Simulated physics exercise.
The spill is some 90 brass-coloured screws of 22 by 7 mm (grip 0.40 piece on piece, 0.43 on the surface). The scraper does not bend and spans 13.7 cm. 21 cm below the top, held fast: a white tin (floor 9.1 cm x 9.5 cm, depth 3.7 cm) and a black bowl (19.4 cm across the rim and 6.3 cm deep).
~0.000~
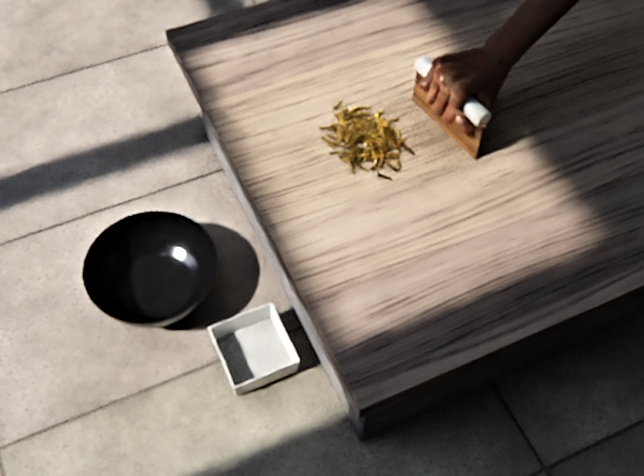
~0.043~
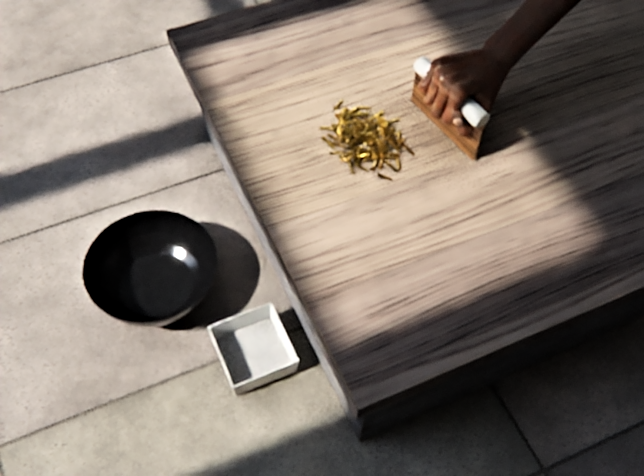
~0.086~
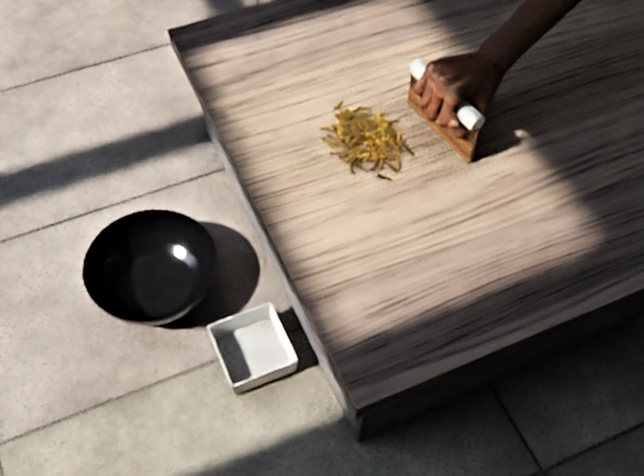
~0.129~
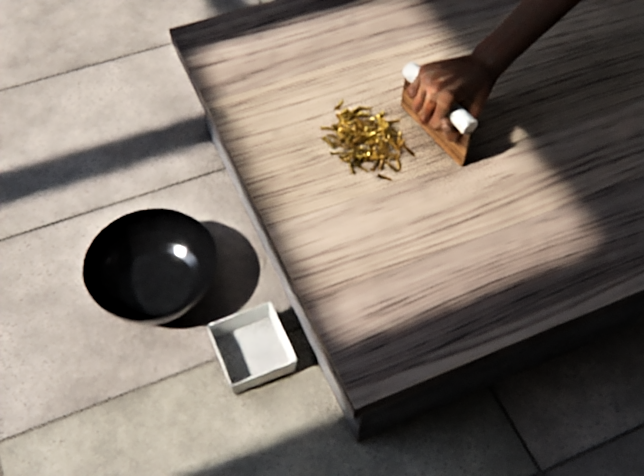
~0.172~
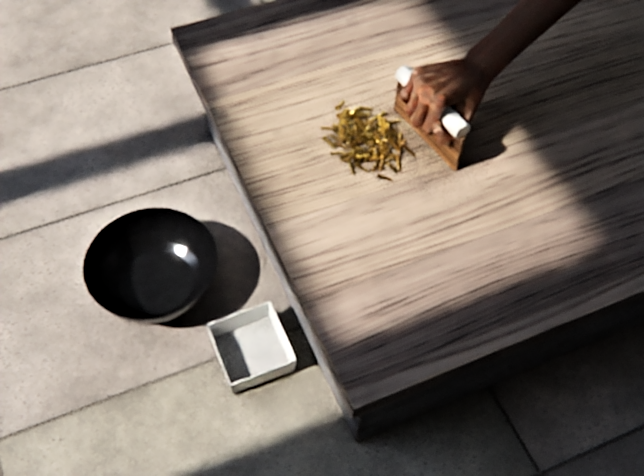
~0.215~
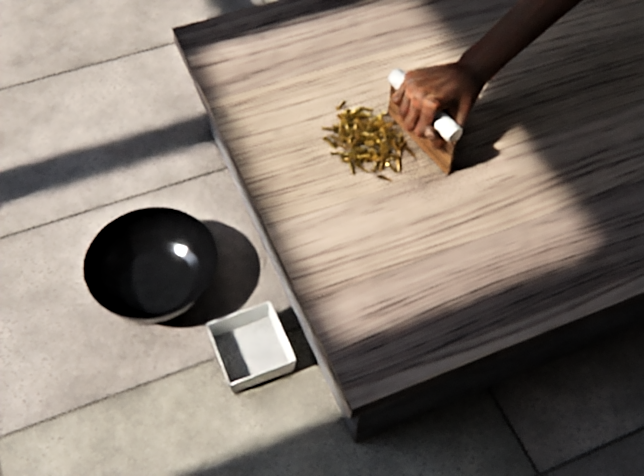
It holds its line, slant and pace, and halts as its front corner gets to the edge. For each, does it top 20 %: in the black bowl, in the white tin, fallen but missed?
Black bowl: No, white tin: No, missed: Yes.
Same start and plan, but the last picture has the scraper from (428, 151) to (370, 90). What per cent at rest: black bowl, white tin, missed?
Black bowl 40, white tin 5, missed 40.
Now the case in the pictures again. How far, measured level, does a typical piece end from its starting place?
Roughly 22 cm.
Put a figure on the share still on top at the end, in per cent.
Some 30 per cent.
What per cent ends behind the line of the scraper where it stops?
About 40 per cent.
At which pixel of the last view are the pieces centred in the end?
Around (245, 276).
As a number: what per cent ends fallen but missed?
Some 60 per cent.
Then, at 0.59 s, scraper 15 cm from its start, spill 13 cm wide; still on top 100 %.
Then, at 0.97 s, scraper 26 cm from its start, spill 15 cm wide; off the edge, not caught 5 %, still on top 95 %.
After 1.29 s, scraper 28 cm from its start, spill 15 cm wide; black bowl 5 %, off the edge, not caught 60 %, still on top 30 %.
In the end, at 2.2 s, white tin 5 %, black bowl 5 %, fallen but missed 60 %, still on top 30 %.
